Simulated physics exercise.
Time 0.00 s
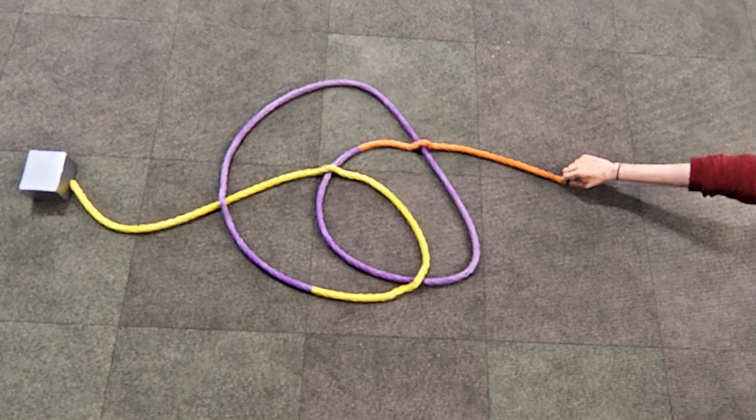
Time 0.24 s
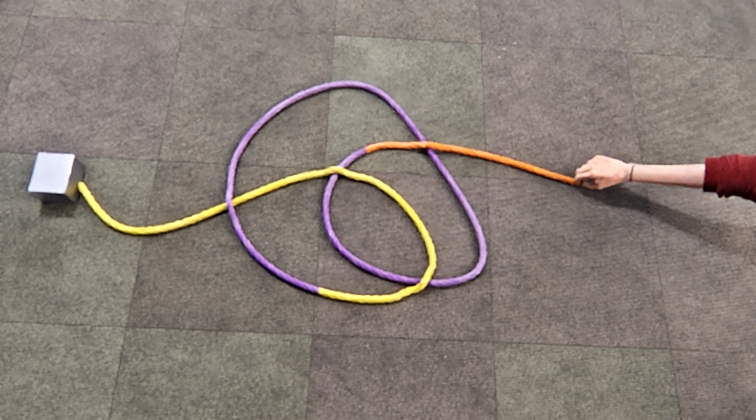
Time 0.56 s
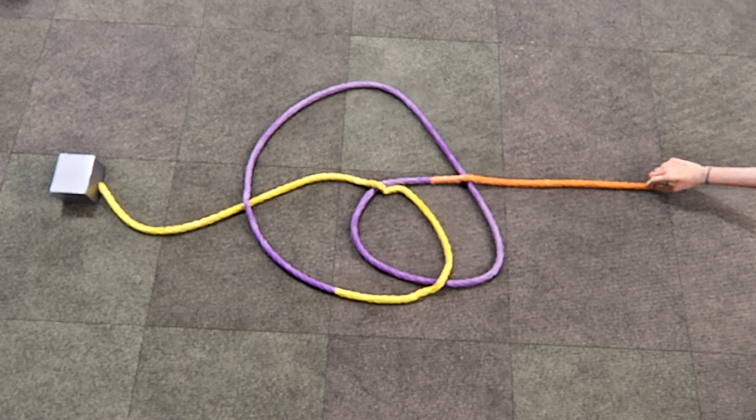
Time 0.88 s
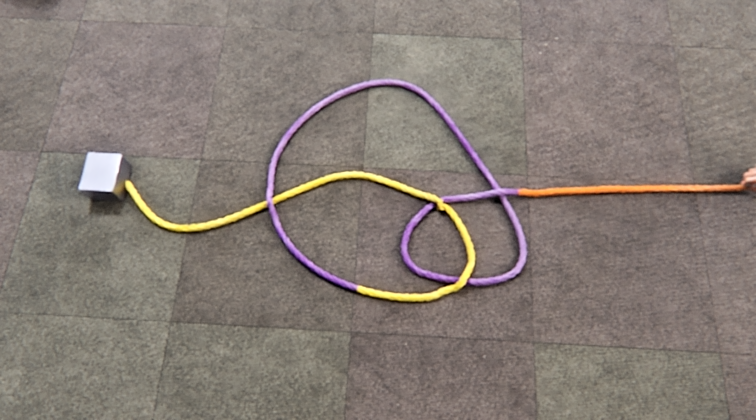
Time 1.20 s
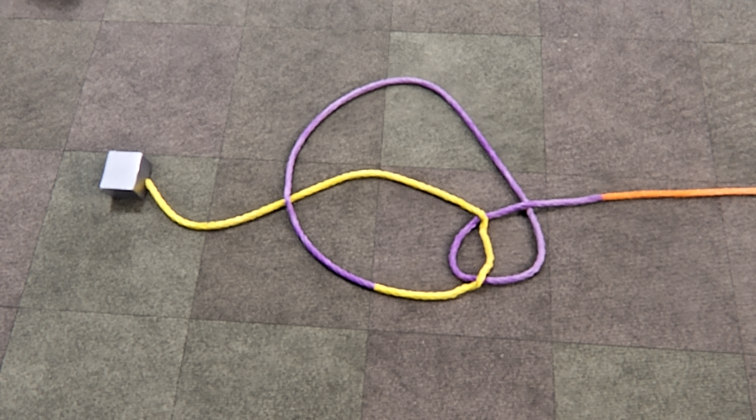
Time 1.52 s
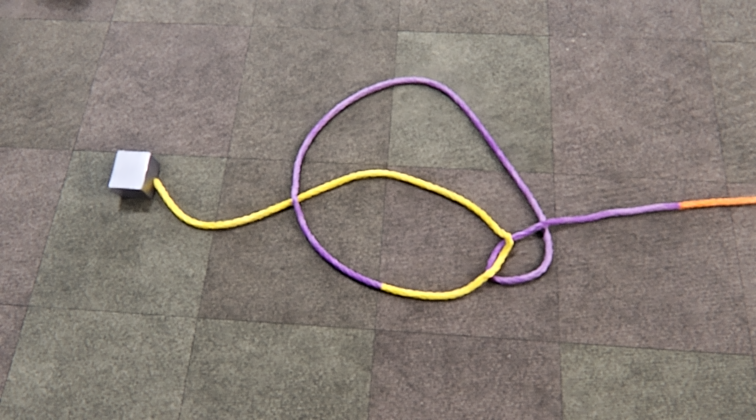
Carpeted floor, a hand pulling the orange end of a looped yellow and purple rope rightward, the small inner loop shrinking.
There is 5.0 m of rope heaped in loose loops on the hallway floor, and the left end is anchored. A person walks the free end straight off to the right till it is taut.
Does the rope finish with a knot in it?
No, it runs clear.
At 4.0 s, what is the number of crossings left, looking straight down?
The total stands at 1.
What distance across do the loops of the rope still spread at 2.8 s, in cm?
66 cm, roughly.
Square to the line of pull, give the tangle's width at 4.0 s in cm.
Width measured: Some 38 cm.
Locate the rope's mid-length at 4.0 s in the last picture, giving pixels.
I'd put it somewhere around (574, 176).
At 2.8 s, the ends are 3.0 m apart, loops still 66 cm across.
At 4.0 s, the ends are 3.7 m apart, loops still 39 cm across.
At 5.3 s, the ends are 4.5 m apart, loops still 25 cm across.
At 6.6 s, the ends are 5.0 m apart, and it runs straight.
At 6.9 s, the ends are 5.0 m apart, and it runs straight.
